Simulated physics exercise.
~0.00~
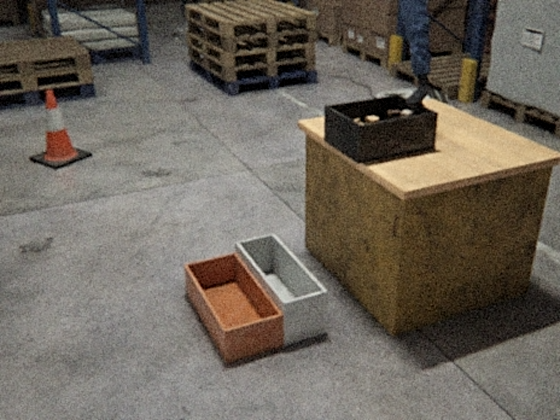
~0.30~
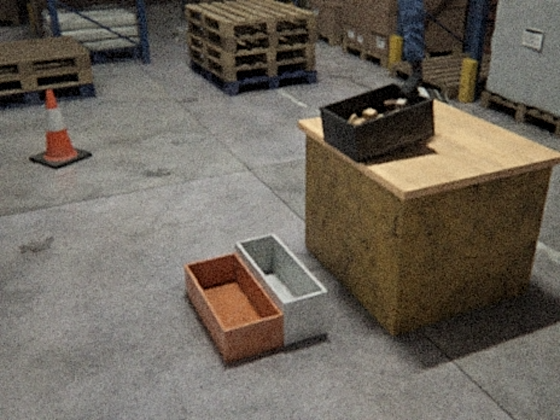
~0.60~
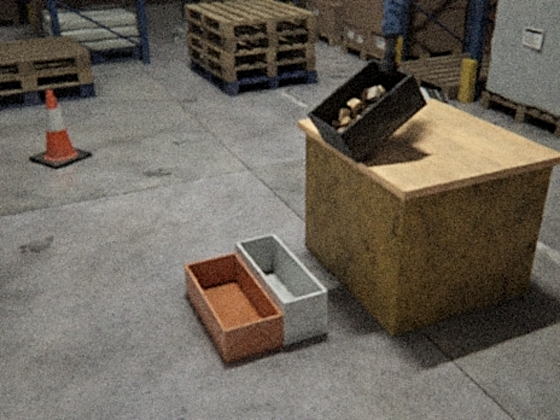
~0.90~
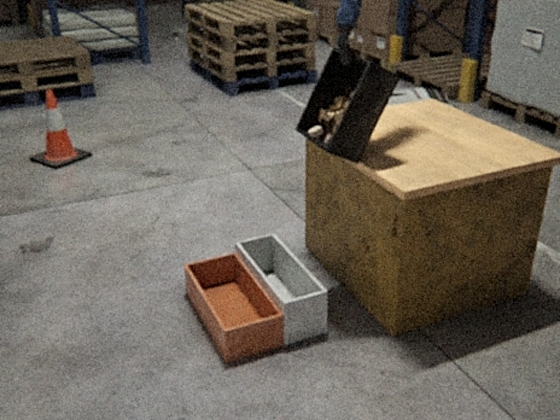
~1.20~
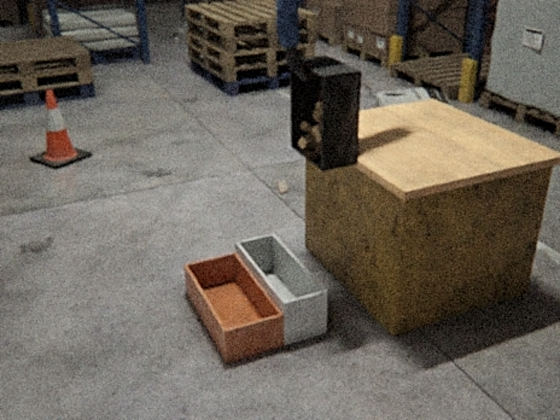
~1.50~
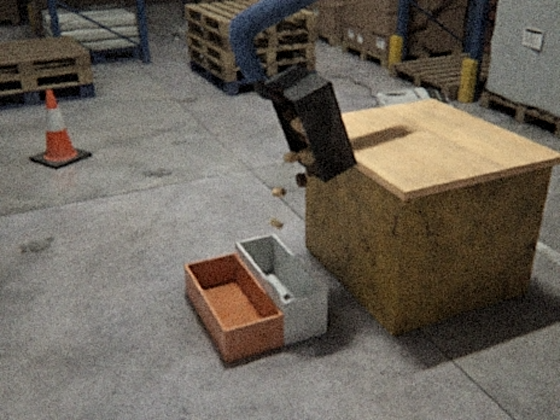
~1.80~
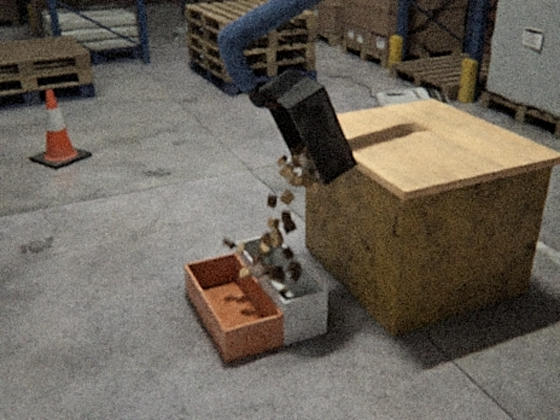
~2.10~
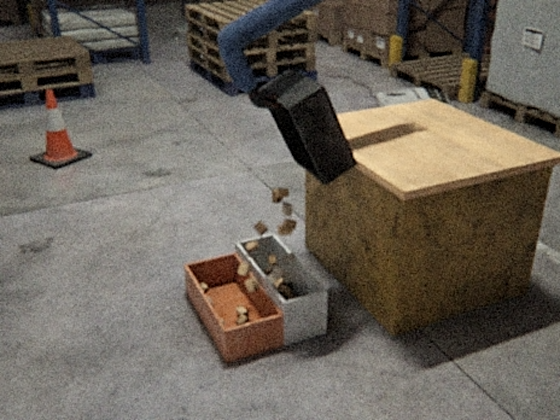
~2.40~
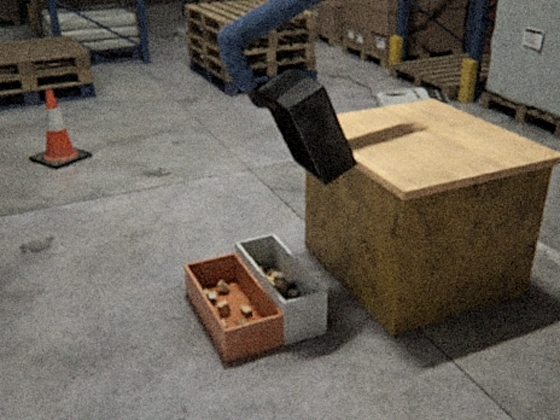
A black tote of loose wooden blocks, held by a blue robotic arm, starts level on a bench in a warehouse, with a white tote and an orange bin on the floor to its left. The arm lifts it slightly and tips it leftward, carrying it to the bench's edge. It turns past upright until its mouth points down, and the first few blocks drop out. A thick stream then tumbles toward the white tote, and some blocks land in the orange bin. The flow thins and stops, leaving blocks in both containers while the arm holds the black tote tipped.
